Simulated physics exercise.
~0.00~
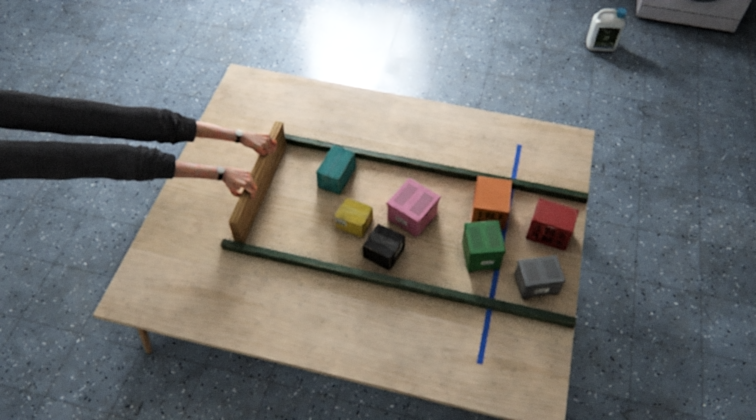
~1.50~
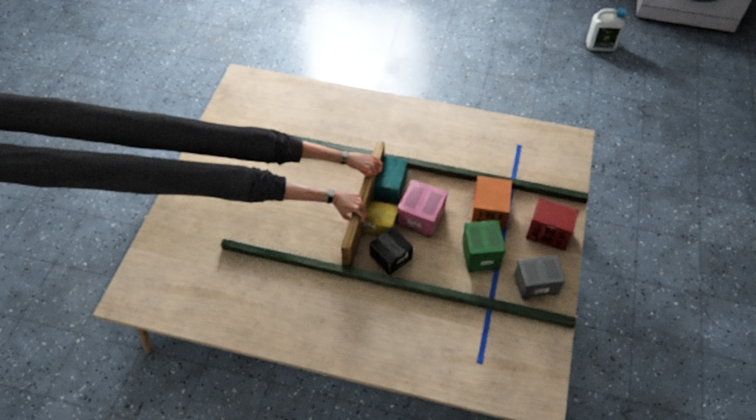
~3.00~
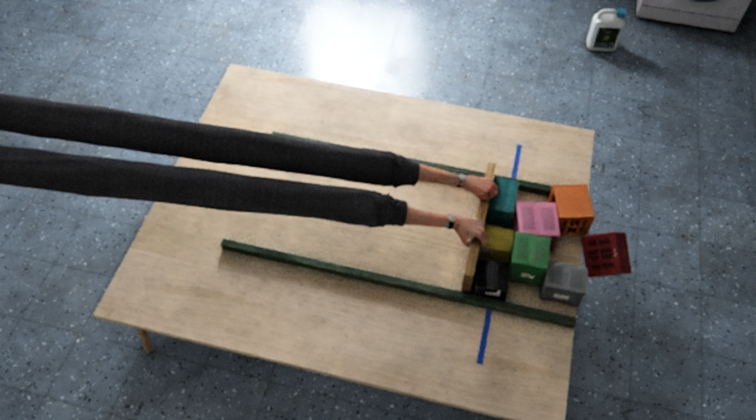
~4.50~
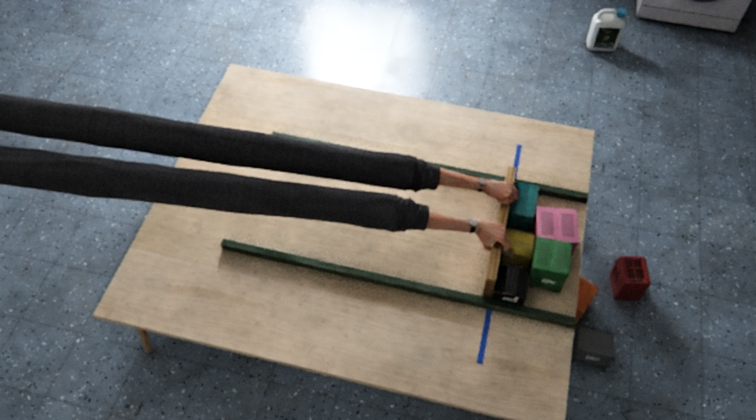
The footage shows two hands pushing an upright plank to the right between two battens on a table, sweeping coloured boxes toward the far edge, until the red, grey and orange ones go over it while the turquoise, yellow, pink, black and green ones remain on top.
